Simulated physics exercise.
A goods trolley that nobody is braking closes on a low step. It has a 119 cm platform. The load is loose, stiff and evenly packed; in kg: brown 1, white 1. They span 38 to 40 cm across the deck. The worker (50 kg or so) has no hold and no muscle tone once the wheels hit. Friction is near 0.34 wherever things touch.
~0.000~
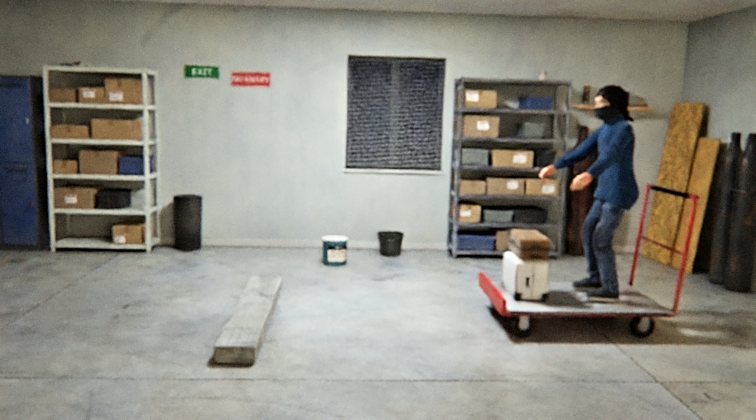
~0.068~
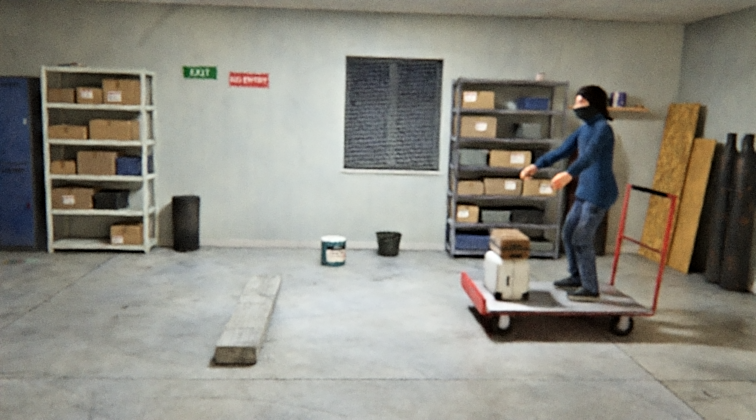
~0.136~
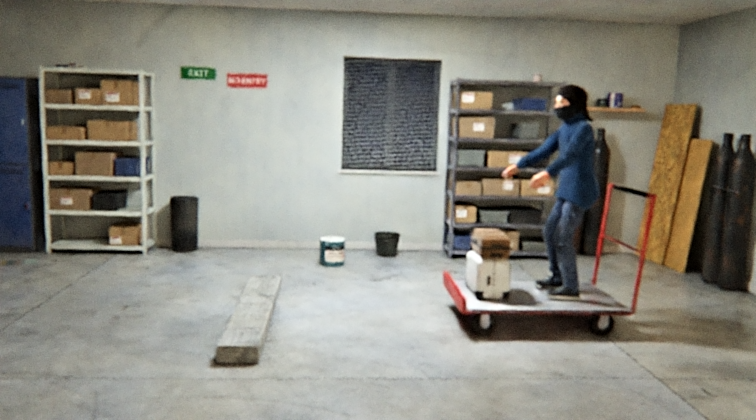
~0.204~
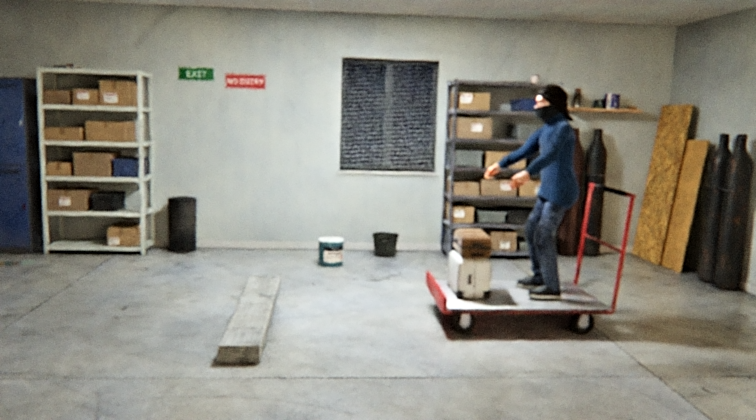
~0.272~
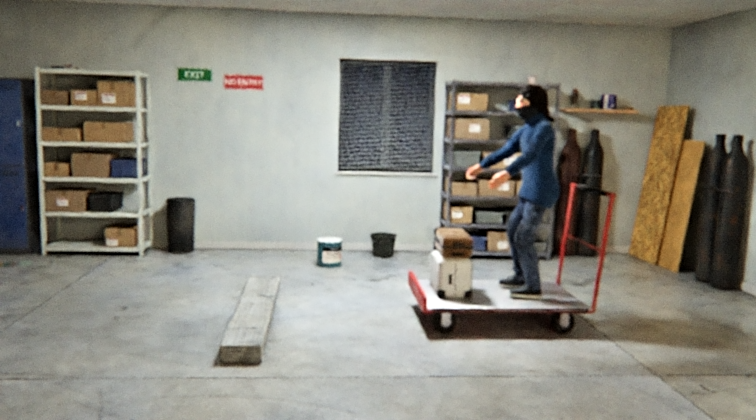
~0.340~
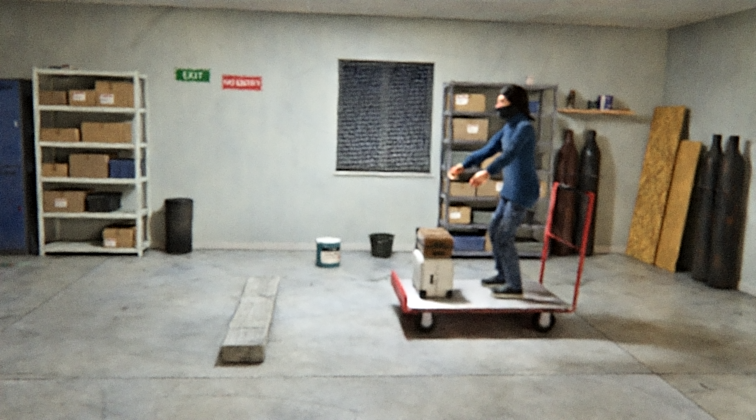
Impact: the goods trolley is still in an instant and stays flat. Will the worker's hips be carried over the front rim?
The worker's hips stay behind the front rim.
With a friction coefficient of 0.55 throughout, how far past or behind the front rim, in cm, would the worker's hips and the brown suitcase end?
In that case hips 30 behind, brown 70 past.
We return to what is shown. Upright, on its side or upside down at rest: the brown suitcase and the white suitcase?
Brown on its side, white upright.
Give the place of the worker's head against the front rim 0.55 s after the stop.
About 20 cm past the rim.
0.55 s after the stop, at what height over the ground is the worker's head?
Some 40 cm up.
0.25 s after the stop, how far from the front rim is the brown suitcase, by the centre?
About 20 cm past the rim.
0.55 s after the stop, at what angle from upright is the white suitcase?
It is tilted some 0°.
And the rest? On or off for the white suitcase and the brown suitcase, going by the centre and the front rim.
In the end: White on, brown off.
After 0.83 s the deck stops.
After 1.08 s the worker's hips are 45 cm behind the rim, near (323, 217) in the last picture's view.
After 1.38 s the worker's hips are 29 cm behind the rim, near (301, 235) in the last picture's view.
After 1.83 s the worker's hips are 20 cm behind the rim, near (289, 237) in the last picture's view.
At rest, 2.2 s, past the rim, brown suitcase; behind it, white suitcase and the worker's hips.
